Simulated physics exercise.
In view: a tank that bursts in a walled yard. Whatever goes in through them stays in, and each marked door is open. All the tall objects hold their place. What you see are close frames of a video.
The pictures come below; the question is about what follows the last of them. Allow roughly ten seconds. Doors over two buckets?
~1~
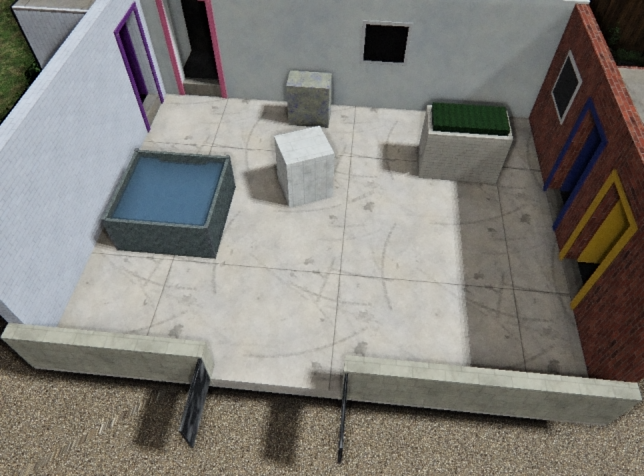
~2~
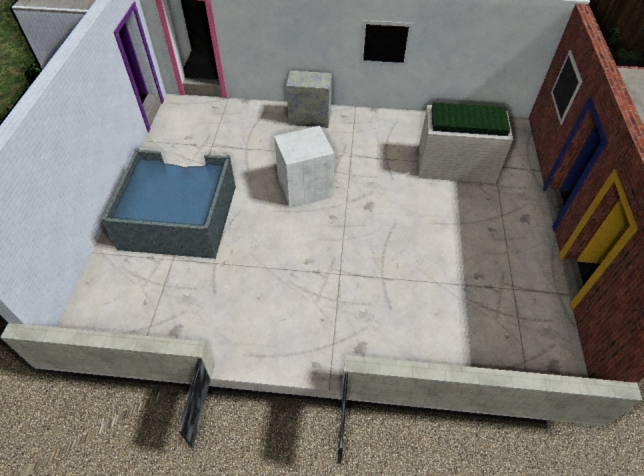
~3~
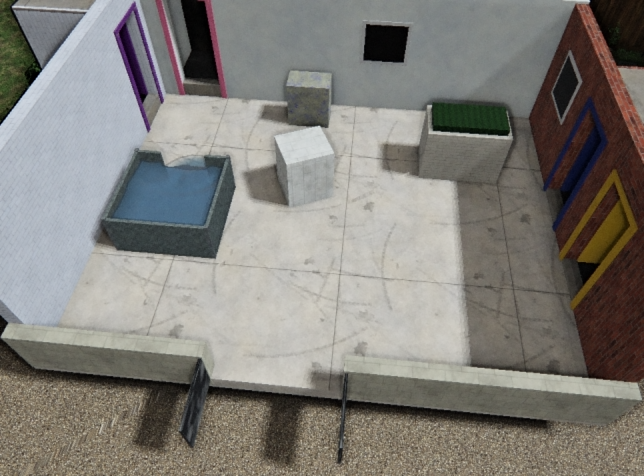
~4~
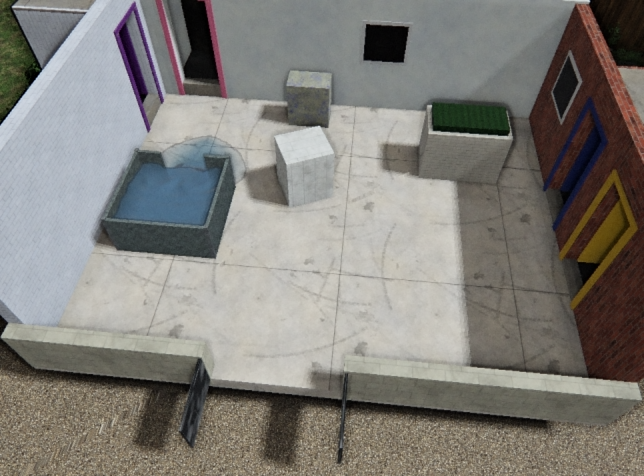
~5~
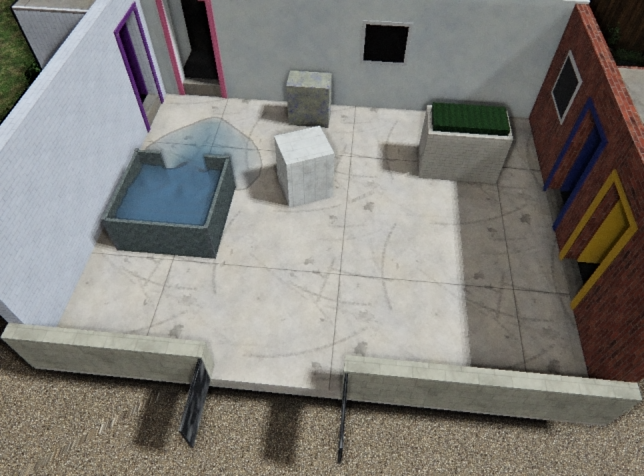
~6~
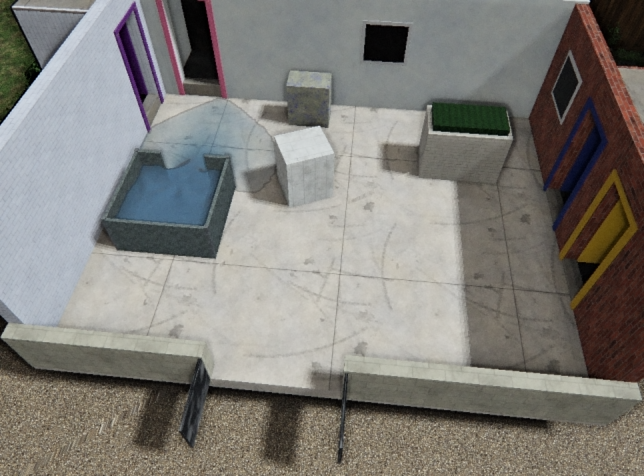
At the end, the yellow door does not exceed two buckets; the blue door does not exceed two buckets; the purple door does not exceed two buckets; the pink door does not exceed two buckets.
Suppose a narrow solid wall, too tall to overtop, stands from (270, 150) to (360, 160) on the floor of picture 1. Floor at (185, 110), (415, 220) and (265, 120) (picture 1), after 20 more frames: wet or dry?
Results in order: Swamped / bone-dry / swamped.
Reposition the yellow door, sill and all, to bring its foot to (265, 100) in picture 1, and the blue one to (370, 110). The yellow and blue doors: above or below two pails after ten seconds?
Result - yellow: Crosses the limit; blue: Remains below the limit.
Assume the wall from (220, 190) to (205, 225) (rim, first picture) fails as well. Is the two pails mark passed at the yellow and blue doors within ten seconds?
Yellow: Over the line; blue: Over the line.
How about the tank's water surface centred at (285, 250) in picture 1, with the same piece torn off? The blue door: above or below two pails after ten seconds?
Blue door: Overshoots.
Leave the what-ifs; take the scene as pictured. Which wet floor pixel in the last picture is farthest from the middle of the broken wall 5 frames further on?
Approximate pixel: (310, 105).
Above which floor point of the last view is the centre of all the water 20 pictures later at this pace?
Close to (226, 157).
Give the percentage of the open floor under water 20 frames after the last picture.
About 35 in a hundred.
A moment on, water covers 15 % of the floor; the yellow door not reached, the blue door not reached, the purple door wet at the sill, nothing in, the pink door wet at the sill, nothing in.
Next, water covers 20 % of the floor; the yellow door not reached, the blue door not reached, the purple door under two buckets in, the pink door wet at the sill, nothing in.
Then, water covers 35 % of the floor; the yellow door not reached, the blue door not reached, the purple door under two buckets in, the pink door under two buckets in.
Later, water covers 55 % of the floor; the yellow door not reached, the blue door wet at the sill, nothing in, the purple door under two buckets in, the pink door under two buckets in.
In the end, water covers 85 % of the floor; the yellow door wet at the sill, nothing in, the blue door wet at the sill, nothing in, the purple door under two buckets in, the pink door under two buckets in.
